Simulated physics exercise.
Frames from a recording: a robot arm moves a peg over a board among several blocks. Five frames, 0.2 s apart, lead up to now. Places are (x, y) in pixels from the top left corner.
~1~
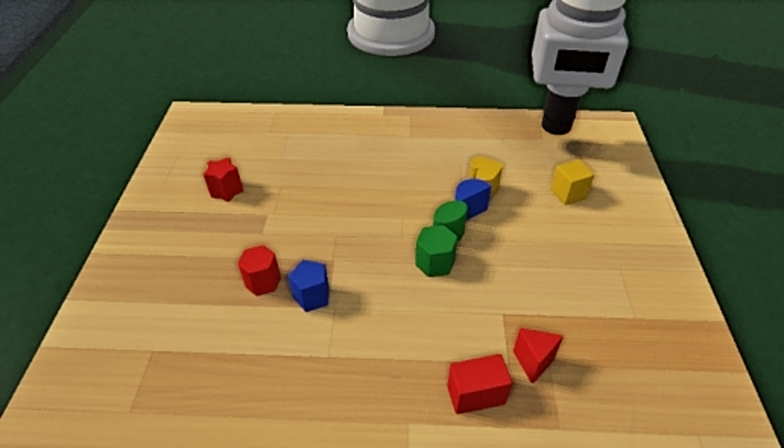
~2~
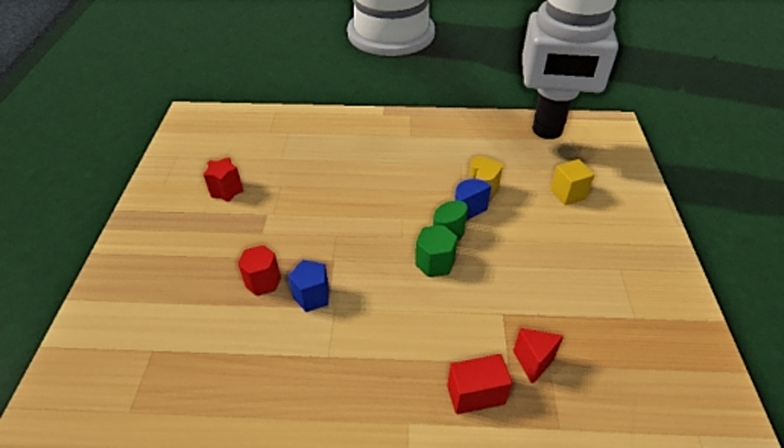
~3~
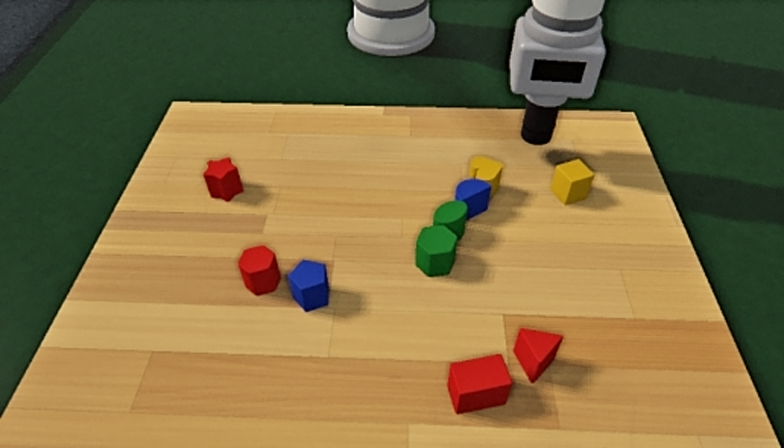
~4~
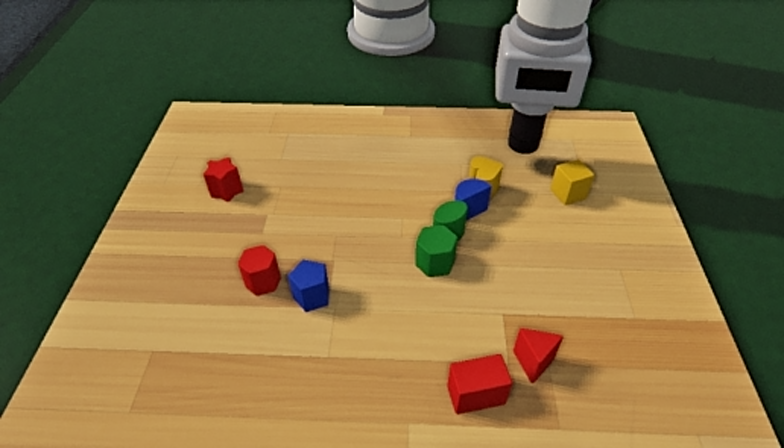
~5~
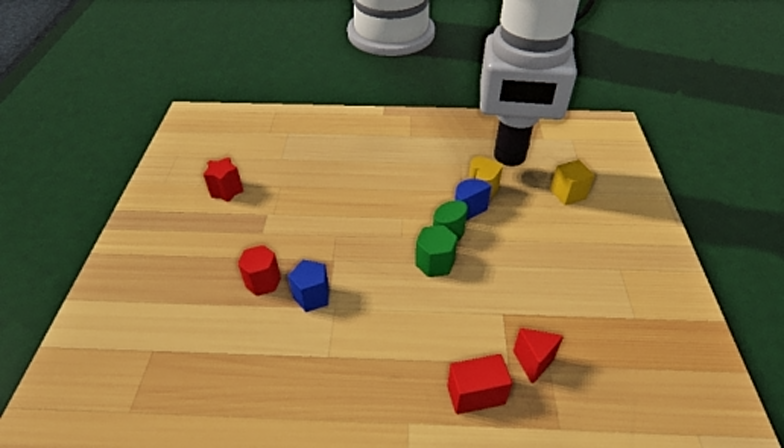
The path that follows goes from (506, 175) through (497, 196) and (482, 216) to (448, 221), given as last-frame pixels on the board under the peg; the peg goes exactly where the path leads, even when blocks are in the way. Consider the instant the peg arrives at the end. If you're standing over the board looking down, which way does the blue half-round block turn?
That block twists counter-clockwise.
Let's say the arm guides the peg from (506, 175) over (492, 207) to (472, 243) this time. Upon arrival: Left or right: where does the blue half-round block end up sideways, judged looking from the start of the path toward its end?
Its shift is rightward.
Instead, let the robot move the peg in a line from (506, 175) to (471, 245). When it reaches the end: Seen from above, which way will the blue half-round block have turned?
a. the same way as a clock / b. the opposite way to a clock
The one that fits is b, the opposite way to a clock.
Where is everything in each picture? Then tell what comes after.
In the first picture, lower end of the peg at (556, 127), tops of blocks, green six-sided block at (437, 239), green oval block at (451, 211), blue half-round block at (471, 187), yellow heart at (486, 167).
In the second picture, peg at (547, 131), blocks as before.
In the third picture, peg at (536, 137), blocks as before.
In the fourth picture, peg at (523, 145), blocks as before.
In the fifth picture, peg at (510, 157), green six-sided block at (437, 239), green oval block at (451, 211), blue half-round block at (471, 187), yellow heart at (486, 167).
The first path, step by step. One third of the way, peg at (500, 179); green six-sided block at (434, 243), turned 15° anticlockwise; green oval block at (446, 217), turned 25° clockwise; blue half-round block at (452, 194), turned 60° anticlockwise; yellow heart at (470, 174), turned 75° clockwise.
Two thirds of the way, peg at (485, 199); green six-sided block at (434, 243), turned 15° anticlockwise; green oval block at (446, 217), turned 25° clockwise; blue half-round block at (447, 195), turned 80° anticlockwise; yellow heart at (461, 178), turned 110° clockwise.
At the end, peg at (450, 203); green six-sided block at (430, 246), turned 25° anticlockwise; green oval block at (435, 219), turned 15° clockwise; blue half-round block at (423, 194), turned 55° anticlockwise; yellow heart at (447, 176), turned 155° clockwise.
